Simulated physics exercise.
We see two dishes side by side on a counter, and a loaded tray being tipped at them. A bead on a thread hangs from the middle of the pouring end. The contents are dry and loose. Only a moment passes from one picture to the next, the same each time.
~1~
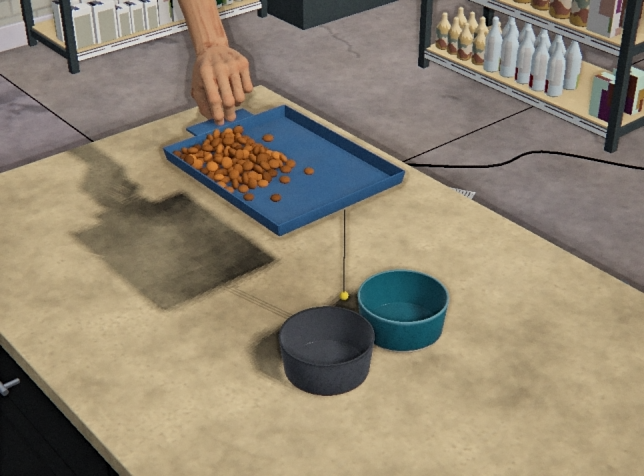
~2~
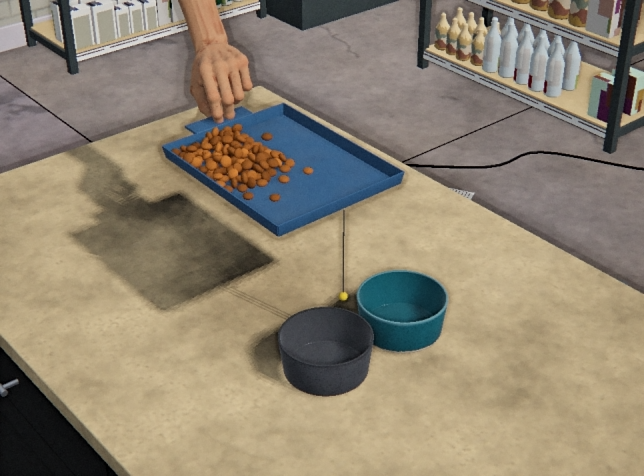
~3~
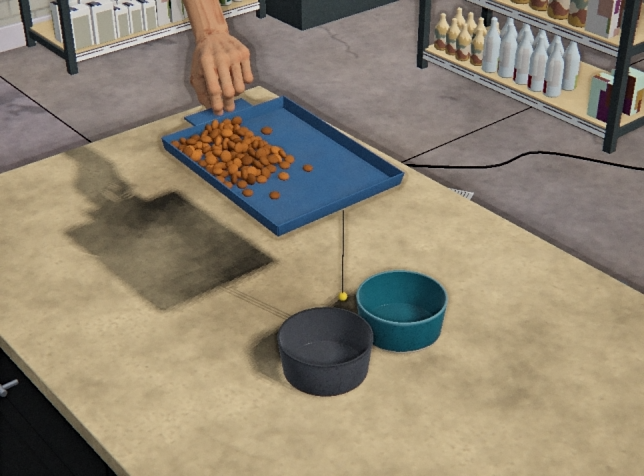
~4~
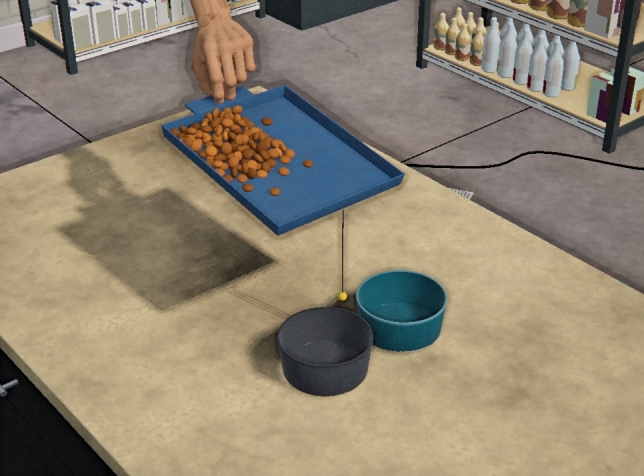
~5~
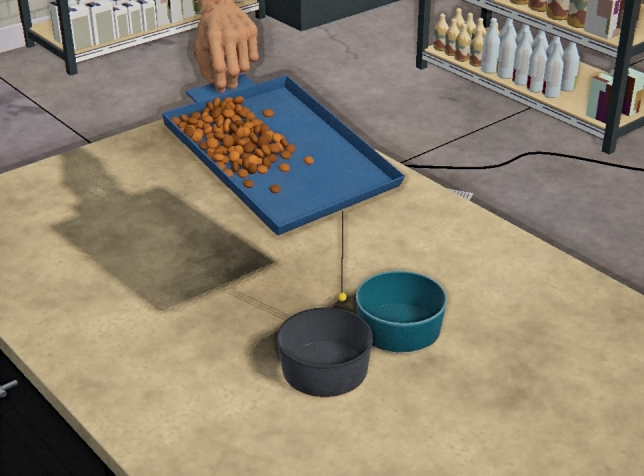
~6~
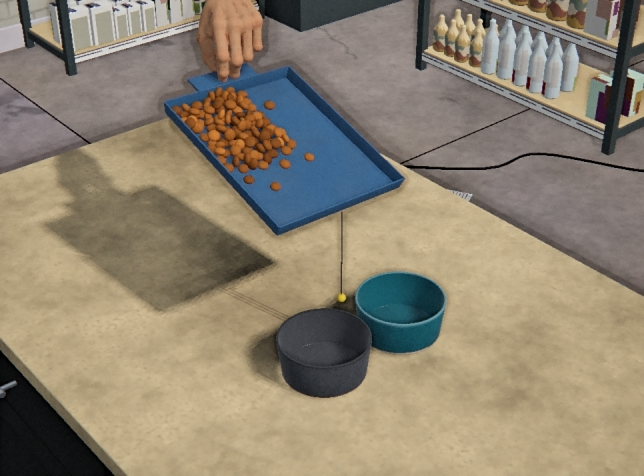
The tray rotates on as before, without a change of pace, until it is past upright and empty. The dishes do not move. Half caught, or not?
In the dishes lies over half of it.
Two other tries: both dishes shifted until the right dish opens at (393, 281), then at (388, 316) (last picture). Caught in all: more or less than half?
The first try: The smaller part. The second: Above a half.
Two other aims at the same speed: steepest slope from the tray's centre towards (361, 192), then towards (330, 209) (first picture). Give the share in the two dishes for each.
In turn 90 and 70 in a hundred.
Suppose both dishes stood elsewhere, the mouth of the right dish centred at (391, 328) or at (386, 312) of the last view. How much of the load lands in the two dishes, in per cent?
First some 70, then 70 per cent.
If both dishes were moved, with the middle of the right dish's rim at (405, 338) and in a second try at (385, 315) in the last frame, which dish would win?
One: The right-hand dish. Two: Right.
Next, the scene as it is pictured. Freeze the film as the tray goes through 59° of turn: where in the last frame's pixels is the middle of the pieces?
Roughly at (338, 196).
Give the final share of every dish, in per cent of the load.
Left dish near 30 in a hundred; right dish near 40.
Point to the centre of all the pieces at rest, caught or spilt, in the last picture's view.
Around (394, 343).
Soon after the last picture, tray tipped steeply; most on the tray; a small part in the air.
A little later, tray tipped right over; about half on the tray; a small part in the left dish; about a quarter in the right dish; about a quarter outside both; a stray few in the air.
Later still, tray tipped past a quarter turn; about a quarter in the left dish; about half in the right dish; about a quarter outside both.
At rest, tray tipped past a quarter turn; about a quarter in the left dish; about half in the right dish; about a quarter outside both.
